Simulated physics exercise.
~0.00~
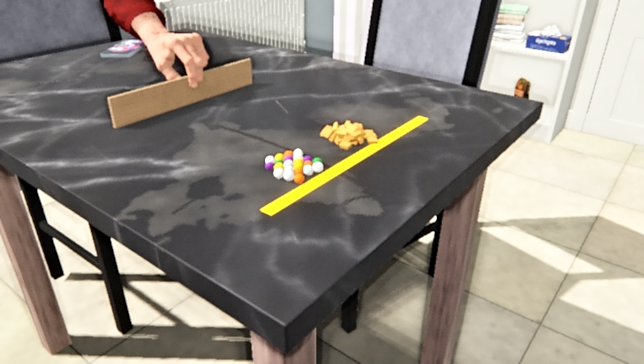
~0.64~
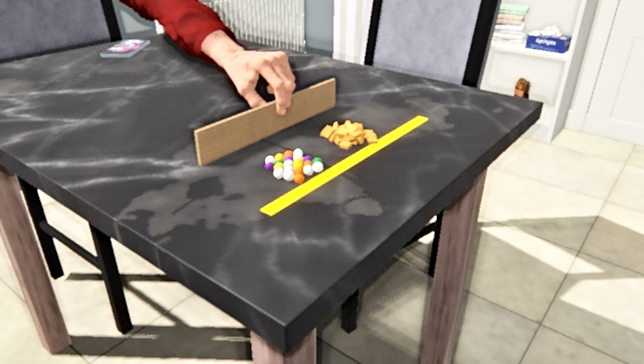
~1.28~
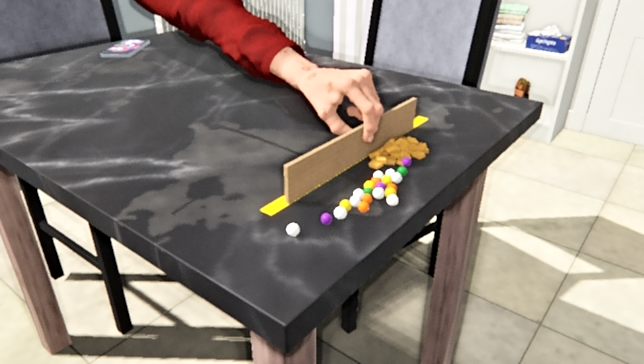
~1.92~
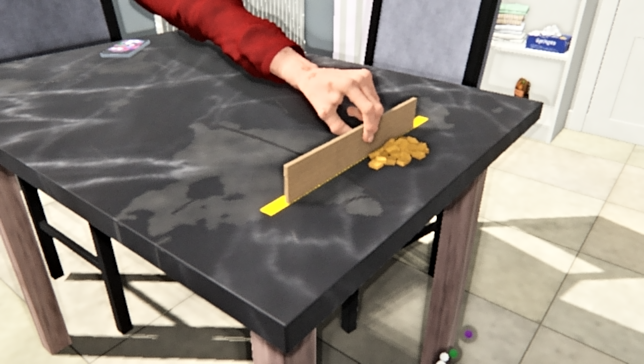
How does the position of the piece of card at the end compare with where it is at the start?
At the start the card stands toward the far left of the table, well short of the loose bits. At the end it stands farther right and a little nearer the viewer, on the yellow tape.
In a bright room with a pale tiled floor, a dark marbled table is seen from above at an angle by a still camera. A hand in a red sleeve holds an upright brown piece of card at the far left, with small multicoloured balls and a heap of golden-orange bits ahead of it, and yellow tape beyond them. The hand sweeps the card right, pushing both lots across the tape, and stops on it. The balls spread out and roll on over the near edge, a few showing below the tabletop. The golden-orange bits stay on the table beside the card.
